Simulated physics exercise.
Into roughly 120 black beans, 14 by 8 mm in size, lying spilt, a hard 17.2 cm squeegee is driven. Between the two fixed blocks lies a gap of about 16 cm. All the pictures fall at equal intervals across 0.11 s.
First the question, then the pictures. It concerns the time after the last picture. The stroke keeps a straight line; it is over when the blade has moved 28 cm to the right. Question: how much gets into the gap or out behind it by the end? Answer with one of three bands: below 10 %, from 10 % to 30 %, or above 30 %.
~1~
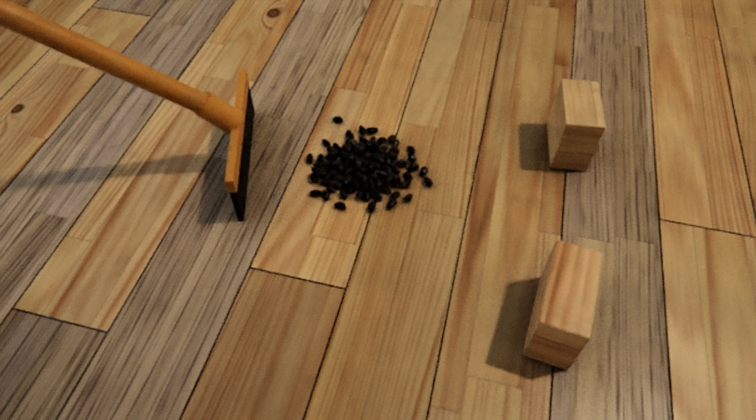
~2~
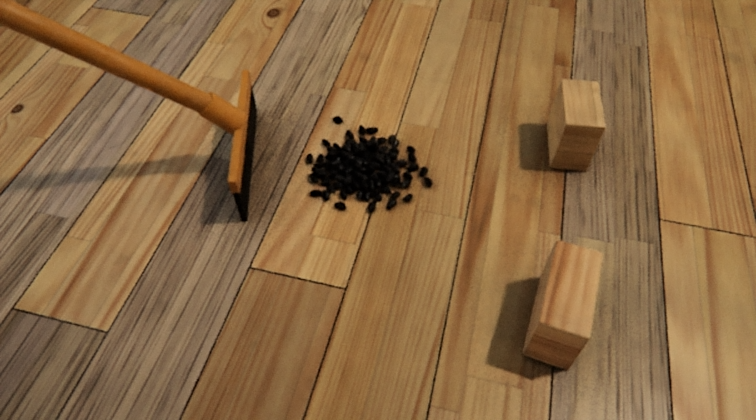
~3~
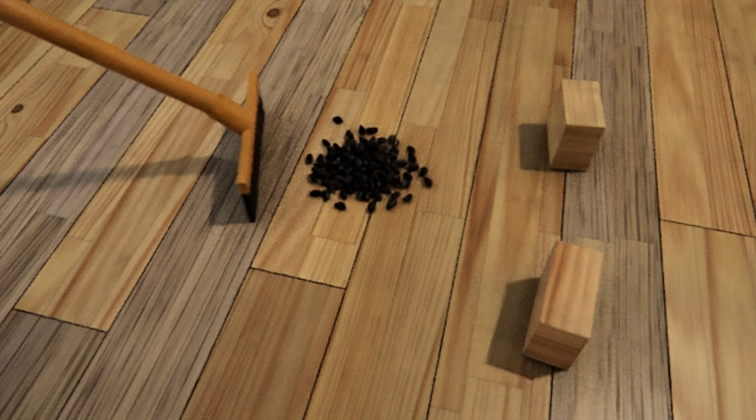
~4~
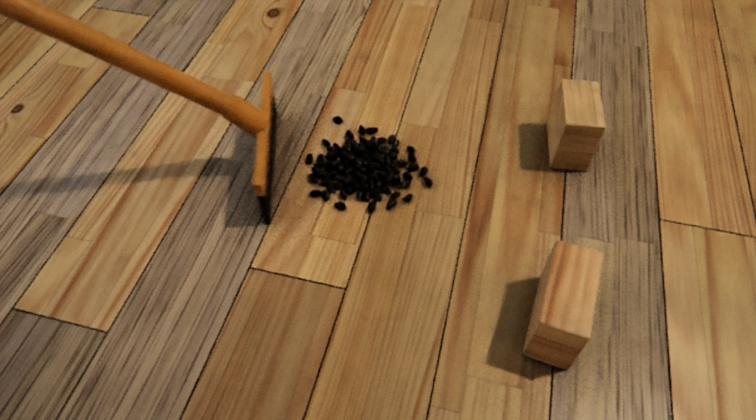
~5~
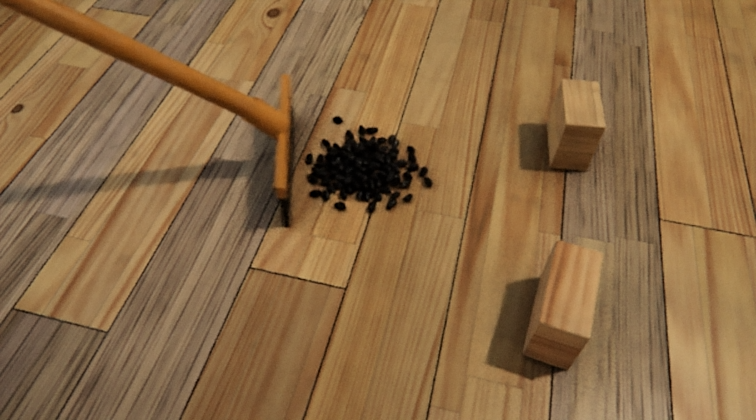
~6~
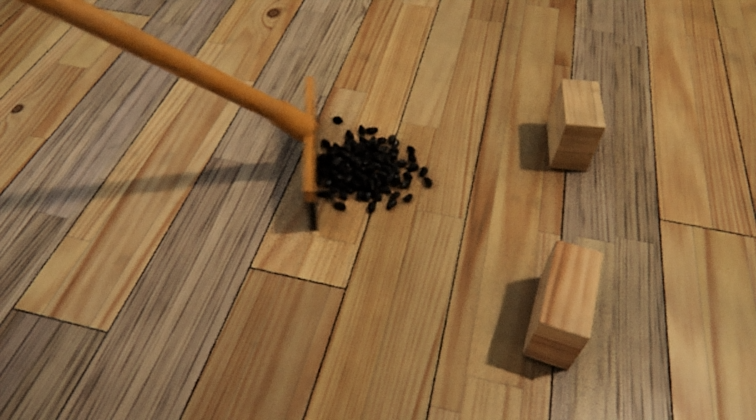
Above 30 %.
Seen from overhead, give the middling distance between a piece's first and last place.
30 cm.
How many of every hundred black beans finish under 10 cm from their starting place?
My estimate is near 0 per cent.
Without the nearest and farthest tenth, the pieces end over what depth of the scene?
I'd guess near 26 cm, give or take.
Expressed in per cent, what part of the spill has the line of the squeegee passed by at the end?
That share is close to 0 per cent.
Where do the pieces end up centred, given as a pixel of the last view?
I'd put it somewhere around (596, 178) in the last picture.
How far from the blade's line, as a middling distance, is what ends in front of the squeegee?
Roughly 14 cm ahead of the line.
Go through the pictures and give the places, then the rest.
Squeegee from (232, 186) to (244, 80); moved 0.0 cm; 0 pieces shifted; middle of the spill at (360, 162); block at (572, 286); block at (583, 102), in the first picture.
Squeegee from (235, 187) to (247, 80); moved 0.3 cm; 0 pieces shifted; middle of the spill at (360, 162), in the second picture.
Squeegee from (244, 188) to (255, 81); moved 1.3 cm; 0 pieces shifted; middle of the spill at (360, 162), in the third picture.
Squeegee from (260, 190) to (268, 82); moved 2.9 cm; 0 pieces shifted; middle of the spill at (360, 162), in the fourth picture.
Squeegee from (281, 192) to (286, 84); moved 5.1 cm; 0 pieces shifted; middle of the spill at (360, 162), in the fifth picture.
Squeegee from (310, 196) to (311, 87); moved 7.9 cm; 8 pieces shifted; middle of the spill at (366, 163); block at (572, 286); block at (583, 102), in the sixth picture.
Then, 0.14 s after the last picture, squeegee 26 cm from its start, spill 18 cm wide; round the far block 5 %, held up before the blocks 95 %.
Then, 0.27 s after the last picture, squeegee 28 cm from its start, spill 25 cm wide; in or through the gap 45 %, round the far block 15 %, held up before the blocks 40 %.
Then, 0.39 s after the last picture, squeegee 28 cm from its start, spill 29 cm wide; in or through the gap 50 %, round the far block 15 %, held up before the blocks 35 %.
In the end, in or through the gap 45 %, round the near block 0 %, round the far block 20 %, held up before the blocks 35 %.
